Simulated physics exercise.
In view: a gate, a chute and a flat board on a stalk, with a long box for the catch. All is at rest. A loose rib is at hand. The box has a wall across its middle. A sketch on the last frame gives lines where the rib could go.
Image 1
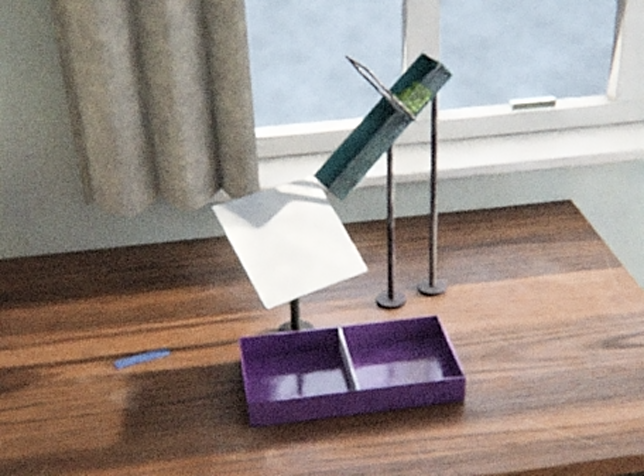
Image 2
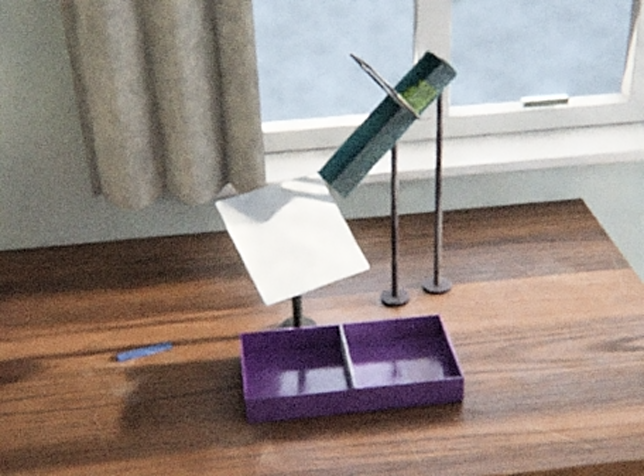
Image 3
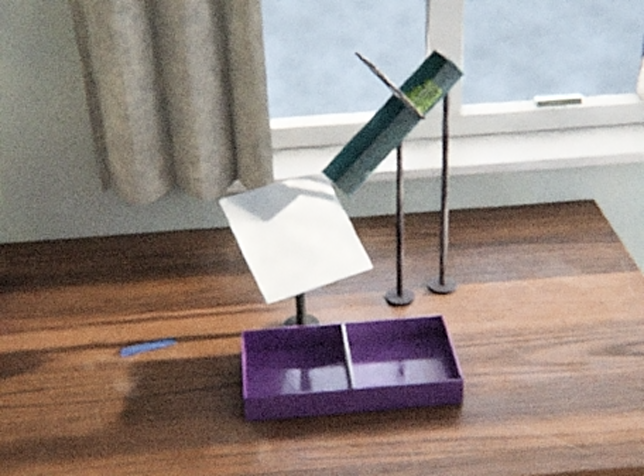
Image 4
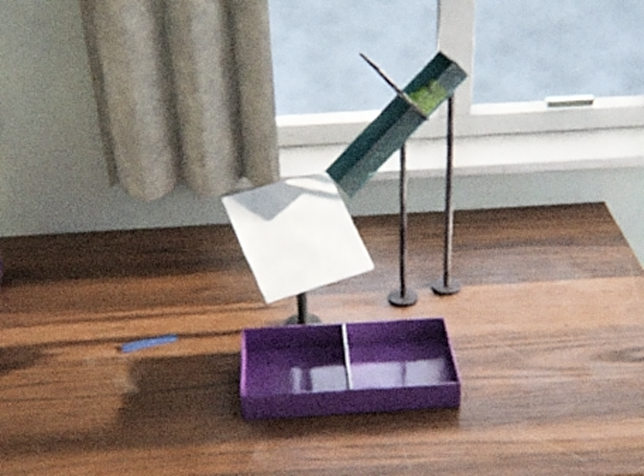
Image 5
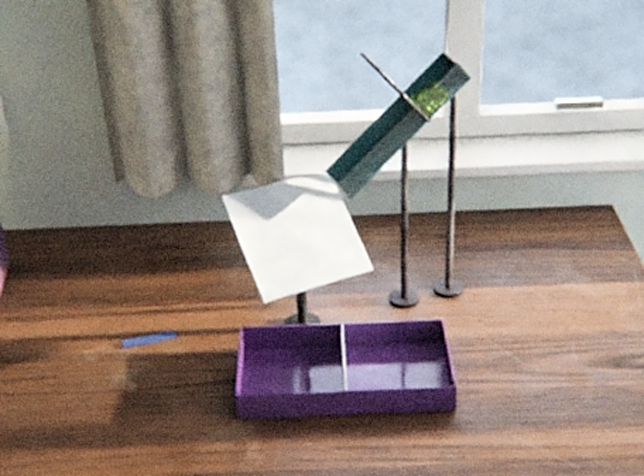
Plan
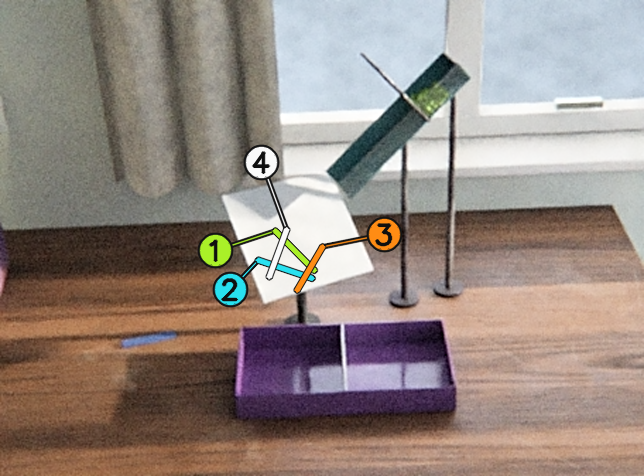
In the video, a tilted chute holding small green pieces stands above a slanted white board and a divided purple box on a wooden table by a window; the view shifts slightly while the objects stay still.
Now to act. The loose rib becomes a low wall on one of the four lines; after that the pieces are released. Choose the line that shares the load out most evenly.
Best: 2.
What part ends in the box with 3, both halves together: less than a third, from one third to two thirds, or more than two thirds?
Line 3 gives more than two thirds.
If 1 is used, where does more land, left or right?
The right half.
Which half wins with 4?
The left half.
On the marked copy, line 1 from (275, 230) to (314, 270); line 2 from (258, 260) to (312, 278); line 3 from (322, 246) to (297, 290); line 4 from (286, 229) to (269, 276).
For line 1, of what is caught, a small part in the left half, nearly all in the right.
For line 2, of what is caught, about a third in the left half, about two thirds in the right.
For line 3, of what is caught, nearly all in the left half, a small part in the right.
For line 4, of what is caught, most in the left half, a small part in the right.
